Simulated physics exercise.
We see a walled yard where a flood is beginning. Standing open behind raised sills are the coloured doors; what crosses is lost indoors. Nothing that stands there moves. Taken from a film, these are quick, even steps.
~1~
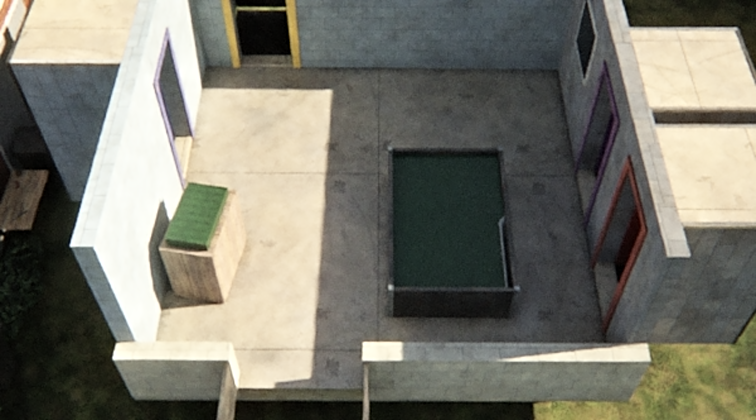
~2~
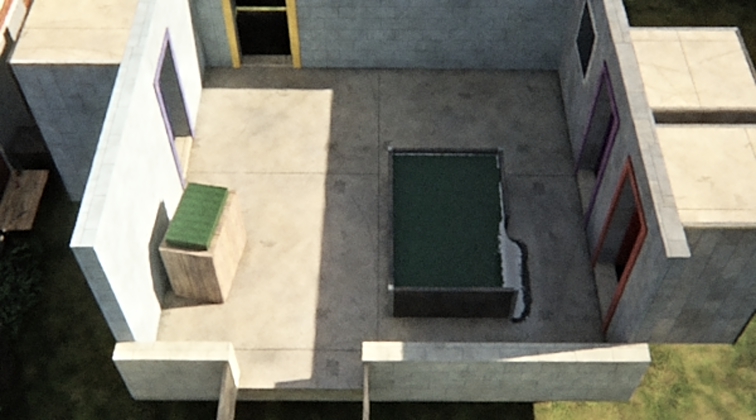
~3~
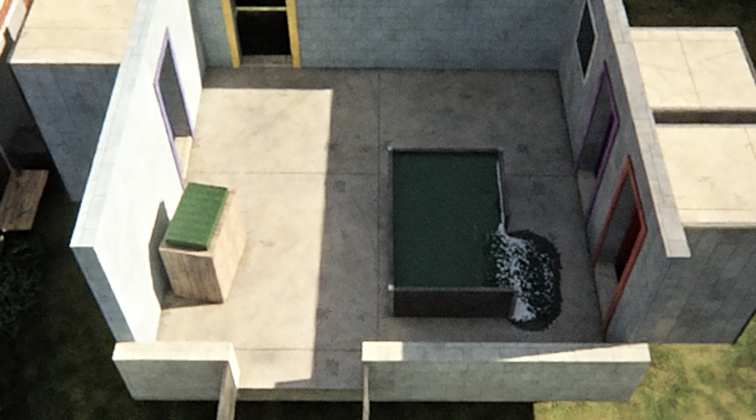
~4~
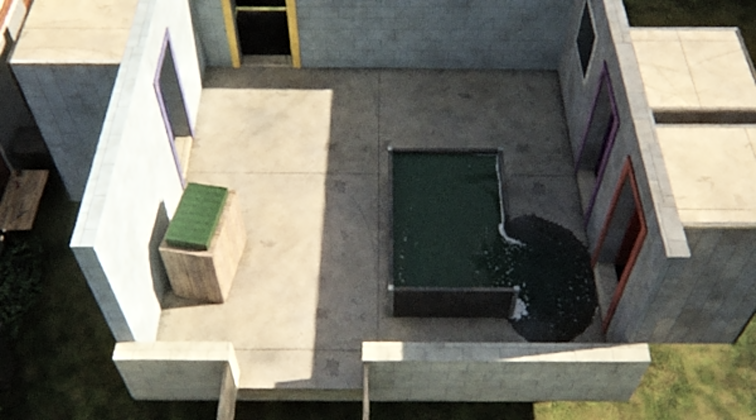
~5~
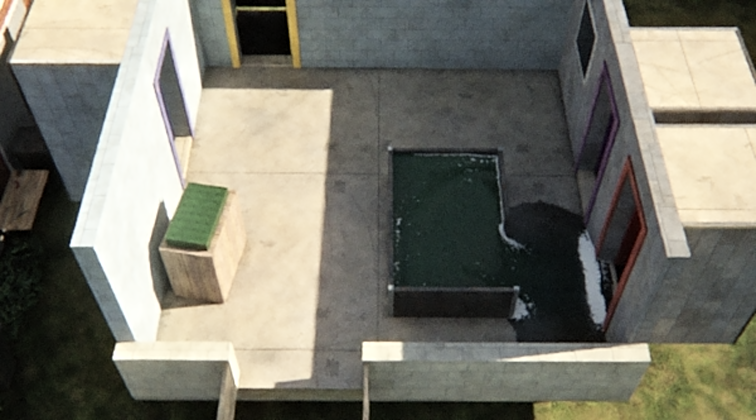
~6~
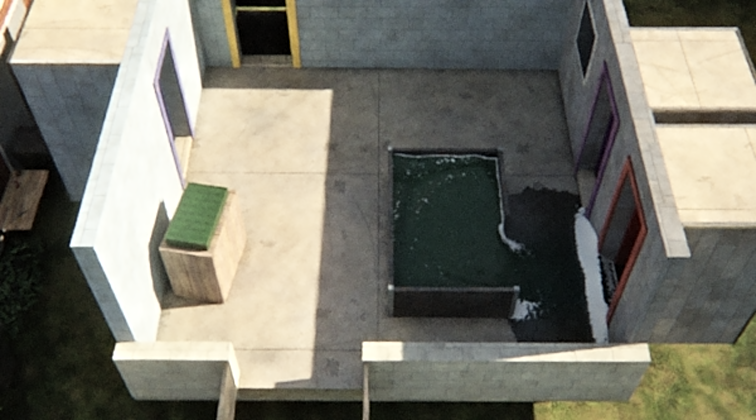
In a walled yard with coloured doors, a large tank of dark green water let water out through a gap in its right side, and it spread across the floor to the right-hand wall.
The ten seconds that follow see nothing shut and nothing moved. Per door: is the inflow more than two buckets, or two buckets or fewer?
Blue door - two or fewer; yellow door - two or fewer; red door - more than two; purple door - two or fewer.
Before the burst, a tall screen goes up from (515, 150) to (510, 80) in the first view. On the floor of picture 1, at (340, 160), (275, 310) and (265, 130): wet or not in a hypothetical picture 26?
Results in order: Bone-dry / swamped / bone-dry.
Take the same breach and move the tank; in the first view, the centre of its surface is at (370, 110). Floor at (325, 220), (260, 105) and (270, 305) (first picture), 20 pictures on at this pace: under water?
Going through them in that order: Still bare, still bare and still bare.
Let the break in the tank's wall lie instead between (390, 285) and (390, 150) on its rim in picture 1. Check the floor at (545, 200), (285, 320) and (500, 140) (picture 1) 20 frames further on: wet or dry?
In the order you gave them, I get still bare, drenched, still bare.
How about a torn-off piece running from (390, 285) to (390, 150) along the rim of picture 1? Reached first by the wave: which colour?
The one in blue.
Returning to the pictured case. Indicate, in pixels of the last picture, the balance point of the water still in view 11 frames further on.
I'd say near (487, 264).
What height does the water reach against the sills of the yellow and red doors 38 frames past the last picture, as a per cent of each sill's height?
About 30 and 90 %.
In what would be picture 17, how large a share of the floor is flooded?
That comes to about 30 per cent.
A moment on, water covers 10 % of the floor; the blue door not reached, the yellow door not reached, the red door over two buckets in, the purple door wet at the sill, nothing in.
Next, water covers 30 % of the floor; the blue door not reached, the yellow door not reached, the red door far over two buckets in, the purple door wet at the sill, nothing in.
Then, water covers 50 % of the floor; the blue door not reached, the yellow door not reached, the red door far over two buckets in, the purple door wet at the sill, nothing in.
Later, water covers 70 % of the floor; the blue door wet at the sill, nothing in, the yellow door wet at the sill, nothing in, the red door far over two buckets in, the purple door wet at the sill, nothing in.
In the end, water covers 95 % of the floor; the blue door wet at the sill, nothing in, the yellow door wet at the sill, nothing in, the red door far over two buckets in, the purple door wet at the sill, nothing in.
